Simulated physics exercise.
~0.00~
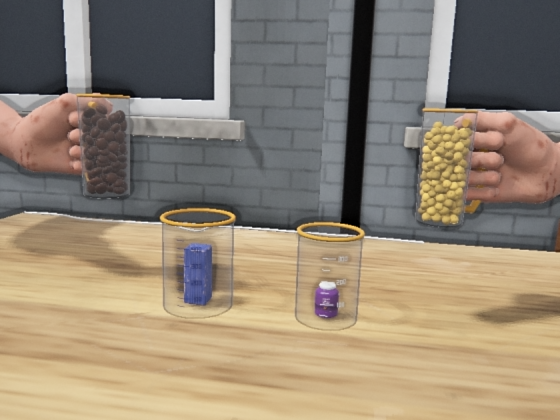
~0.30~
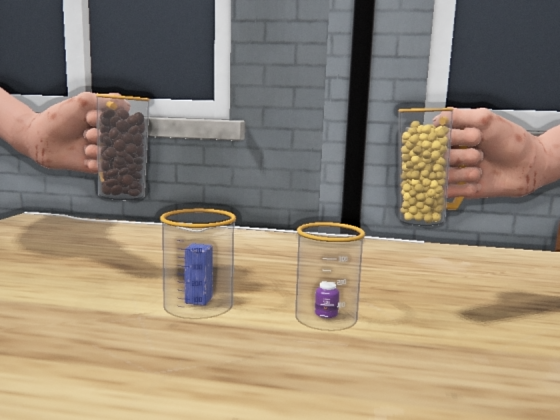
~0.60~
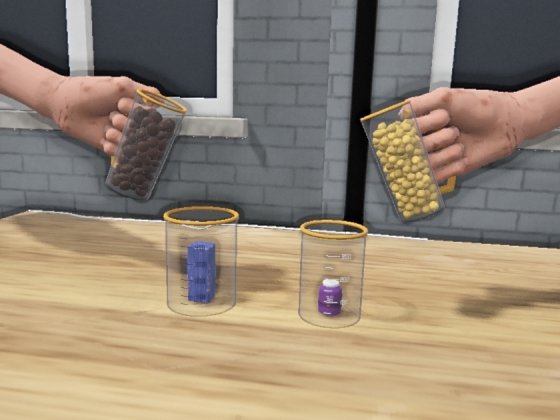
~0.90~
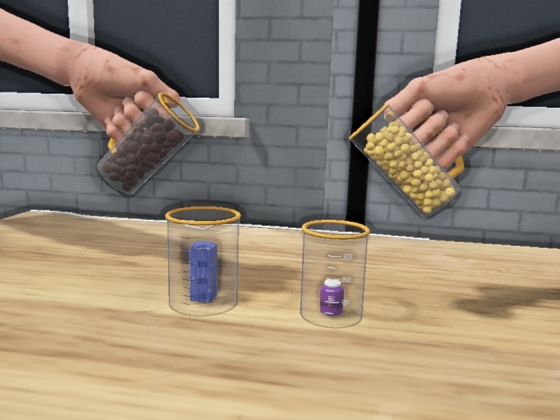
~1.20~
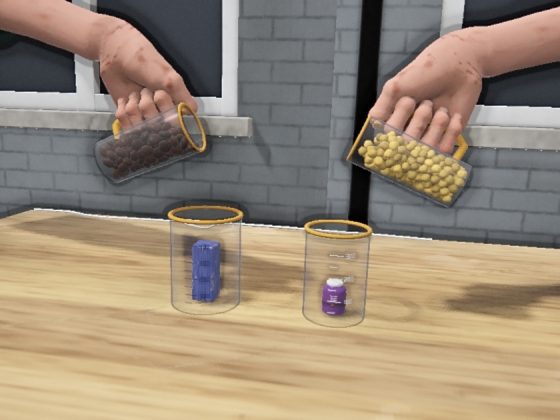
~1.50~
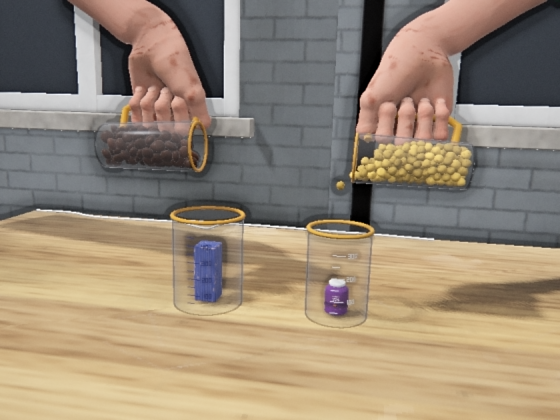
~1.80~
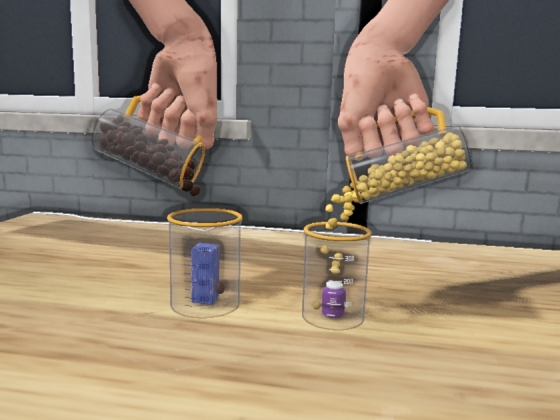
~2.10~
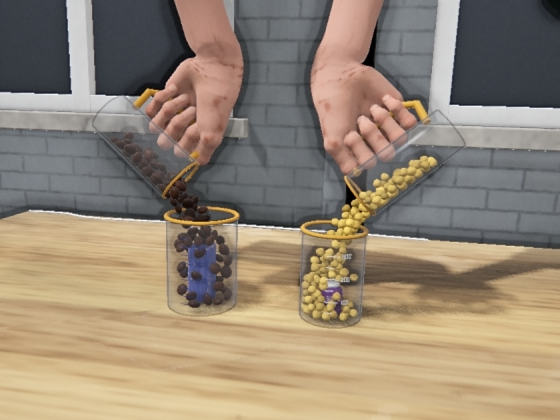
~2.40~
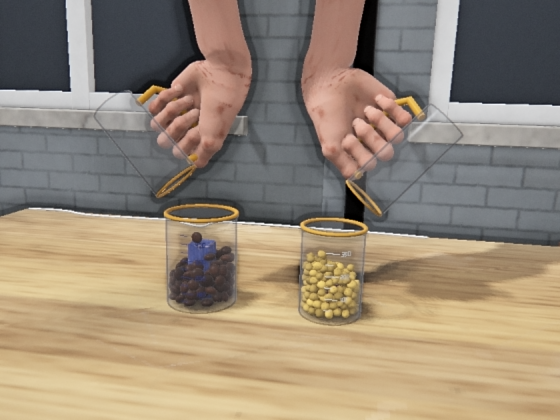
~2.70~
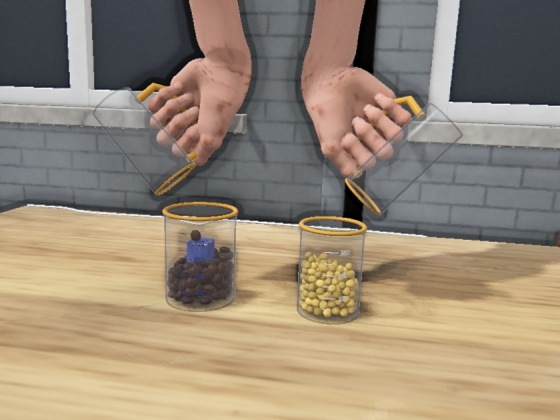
Two hands tip brown and yellow pieces into clear containers, burying only the right object.
